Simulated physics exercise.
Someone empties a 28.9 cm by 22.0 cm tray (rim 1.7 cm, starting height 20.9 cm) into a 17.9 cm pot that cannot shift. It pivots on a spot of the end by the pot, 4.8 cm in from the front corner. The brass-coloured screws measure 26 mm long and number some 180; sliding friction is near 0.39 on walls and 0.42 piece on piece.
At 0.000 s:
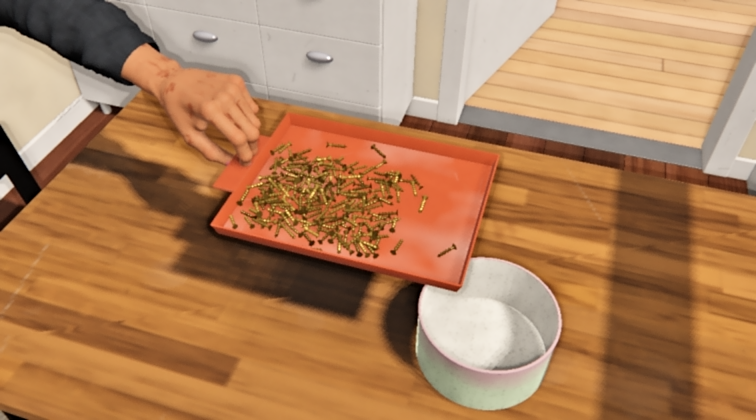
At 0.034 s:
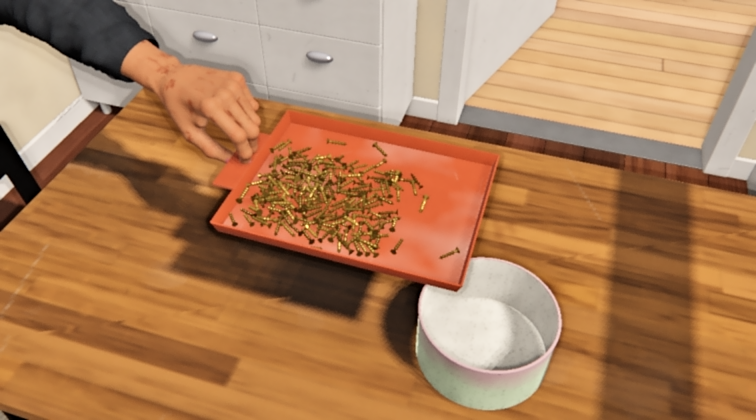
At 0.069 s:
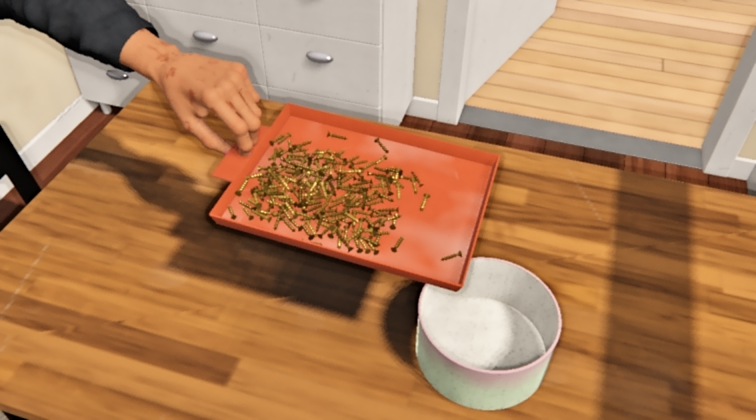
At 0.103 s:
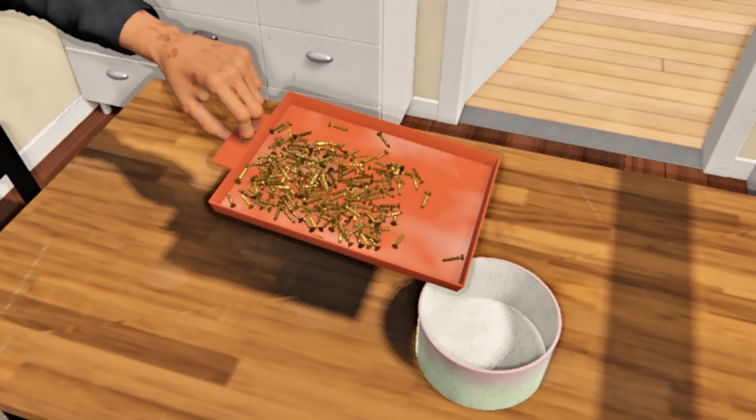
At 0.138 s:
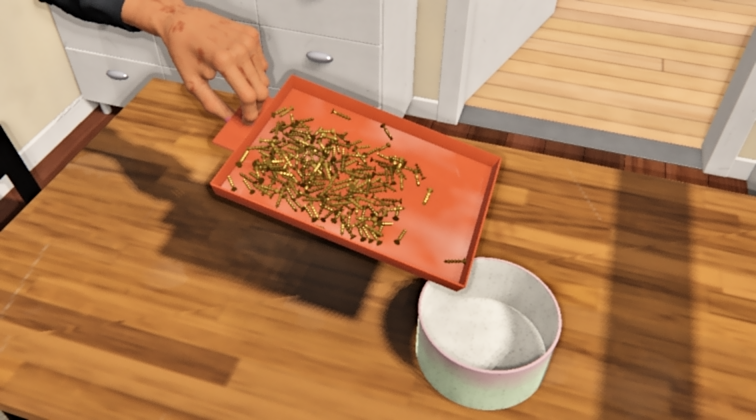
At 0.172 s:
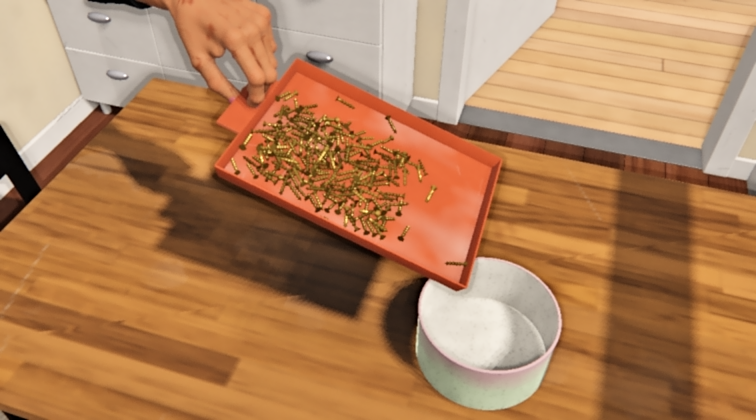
To begin with, a red tray scattered with brass-coloured screws sits nearly level above a wooden table, a hand at its left end and a round pot below its right corner. The hand then raises the left end, slowly at first and then faster, slanting the tray towards the pot while the screws stay bunched on it.
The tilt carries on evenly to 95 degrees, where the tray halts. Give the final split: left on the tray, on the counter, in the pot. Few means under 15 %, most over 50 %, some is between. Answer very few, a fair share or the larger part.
Tray very few, counter a fair share, pot the larger part.
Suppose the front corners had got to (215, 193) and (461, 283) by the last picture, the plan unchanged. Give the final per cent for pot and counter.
Pot 70, counter 30.
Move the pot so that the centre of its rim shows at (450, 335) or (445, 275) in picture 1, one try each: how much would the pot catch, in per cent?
About 10 and 10 per cent.
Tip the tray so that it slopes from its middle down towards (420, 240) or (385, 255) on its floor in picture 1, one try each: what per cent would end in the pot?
About 25 and 5 per cent.
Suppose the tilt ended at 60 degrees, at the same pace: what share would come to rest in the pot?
Then about 50 per cent.
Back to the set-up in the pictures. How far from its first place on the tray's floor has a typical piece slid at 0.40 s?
Roughly 4 cm.
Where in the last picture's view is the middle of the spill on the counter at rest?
Near (598, 303).
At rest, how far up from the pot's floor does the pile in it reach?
Roughly 2.5 cm.
After 0.40 s, tilt 58 degrees; the tray holds 100 %, the pot 0 %.
After 0.55 s, tilt 83 degrees; the tray holds 85 %, the pot 0 %.
After 0.83 s, tilt 95 degrees; the tray holds 0 %, the pot 60 %.
By 2.3 s all is still; tray 0 %, counter 40 %, pot 60 %.
